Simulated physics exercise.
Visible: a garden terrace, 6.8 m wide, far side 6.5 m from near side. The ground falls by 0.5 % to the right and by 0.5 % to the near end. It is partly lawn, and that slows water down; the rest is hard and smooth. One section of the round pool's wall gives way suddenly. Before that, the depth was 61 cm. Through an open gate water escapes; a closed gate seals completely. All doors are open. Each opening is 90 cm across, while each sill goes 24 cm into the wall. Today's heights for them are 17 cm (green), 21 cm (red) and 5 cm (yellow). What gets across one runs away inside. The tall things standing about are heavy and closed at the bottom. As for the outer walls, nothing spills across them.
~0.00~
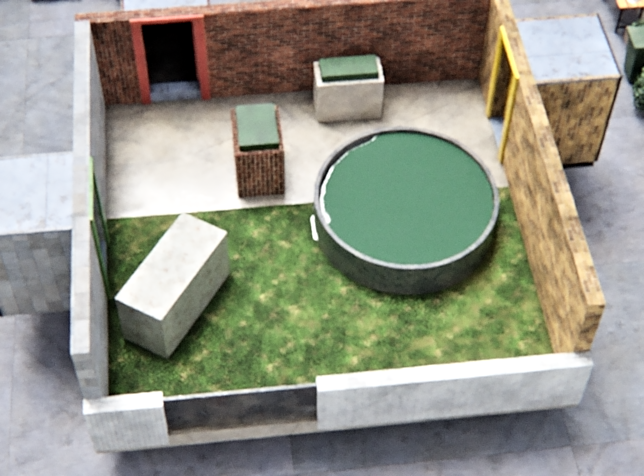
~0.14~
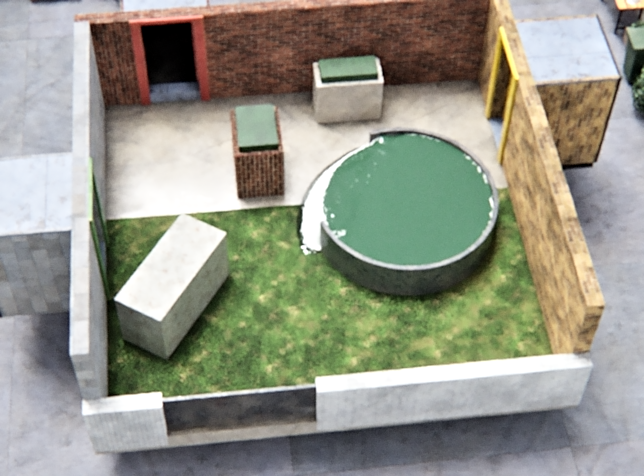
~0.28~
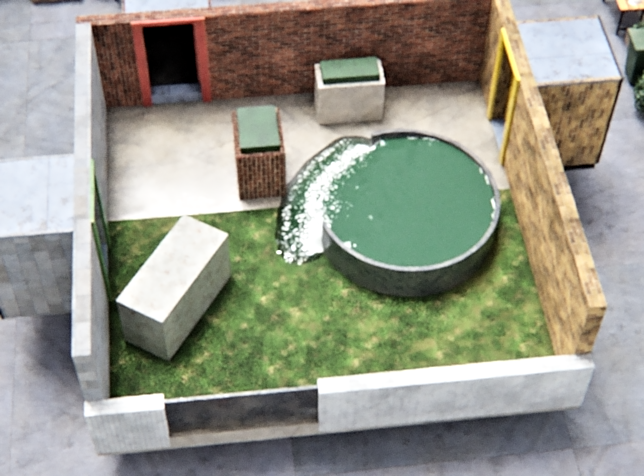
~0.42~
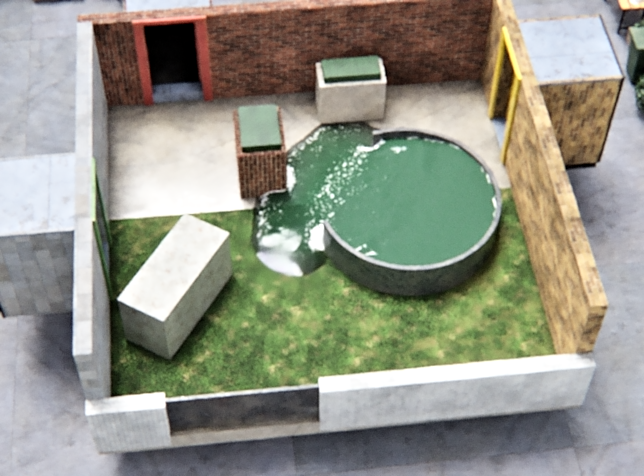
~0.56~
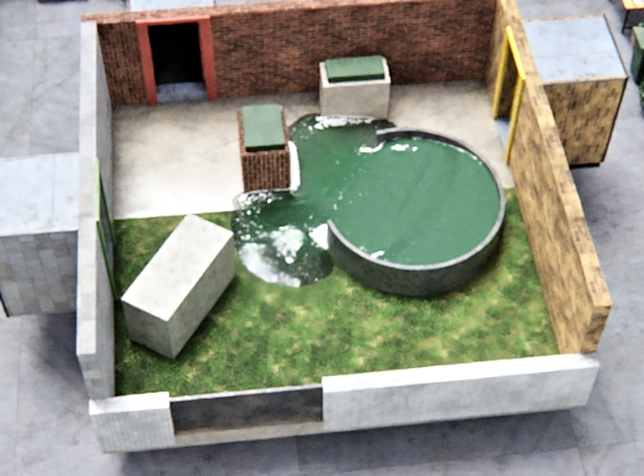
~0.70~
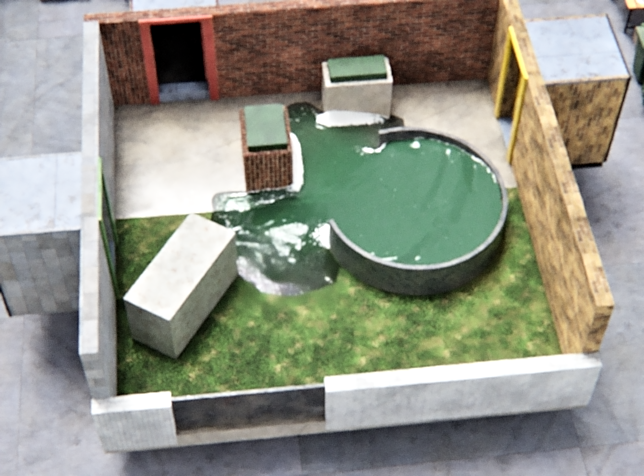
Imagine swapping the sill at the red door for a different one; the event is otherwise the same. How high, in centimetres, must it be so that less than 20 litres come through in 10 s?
It must be about 13.5 cm high.
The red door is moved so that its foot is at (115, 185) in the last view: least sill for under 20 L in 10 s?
You'd want it roughly 17 cm high.
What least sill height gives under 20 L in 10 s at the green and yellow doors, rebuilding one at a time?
About 16 cm at green and about 11.5 cm at yellow.
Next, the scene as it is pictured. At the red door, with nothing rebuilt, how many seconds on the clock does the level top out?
About 6.0 seconds.
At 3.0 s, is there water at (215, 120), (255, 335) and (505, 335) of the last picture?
Soaked; soaked; untouched.
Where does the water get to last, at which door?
Yellow.
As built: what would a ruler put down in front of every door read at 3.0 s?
Green door 18 cm, red door 11 cm, yellow door 7 cm.
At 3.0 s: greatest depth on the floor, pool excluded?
Max depth: Near 31 cm.
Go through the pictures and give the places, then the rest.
The first picture shows the round pool at (406, 197) is whole and still, 61 cm deep; the red door at (172, 60) is dry.
In the second picture, water pours out at (324, 187) and has run 0.3 m, to (302, 234); about 7 cm deep outside, 61 cm at the back.
In the third picture, the gap is at (326, 190), the front 0.7 m out at (336, 143); the back of the round pool holds 61 cm.
In the fourth picture, water pours out at (327, 190) and has run 1.1 m, to (318, 131); about 9 cm deep outside, 61 cm at the back.
In the fifth picture, the gap is at (331, 190), the front 1.5 m out at (236, 243); the back of the round pool holds 61 cm.
In the sixth picture, the front is at (216, 199), 1.9 m from the gap at (333, 190); 5.9 m2 of floor is wet, 61 cm left at the back; the red door at (180, 60), 3.4 m from the gap, is still 1.6 m from the nearest water.
After 1.4 s water covers 30 % of the floor, deepest (46 cm) near (298, 193); it has not reached the red door.
After 3.0 s water covers 60 % of the floor, deepest (31 cm) near (296, 100); 11 cm at the red door, 0 litres in over its 21 cm sill.
After 10.0 s water covers 100 % of the floor, deepest (14 cm) near (563, 384); 11 cm at the red door, 1 litre in over its 21 cm sill.
At the red door as built, the water arrived by 1.5 s and peaked near 19 cm at 5.8 s.
With a sill of 12 cm, 32 litres would have come in within the 10 s; with 16 cm, 10 litres. So under 20 litres takes about 13.5 cm.
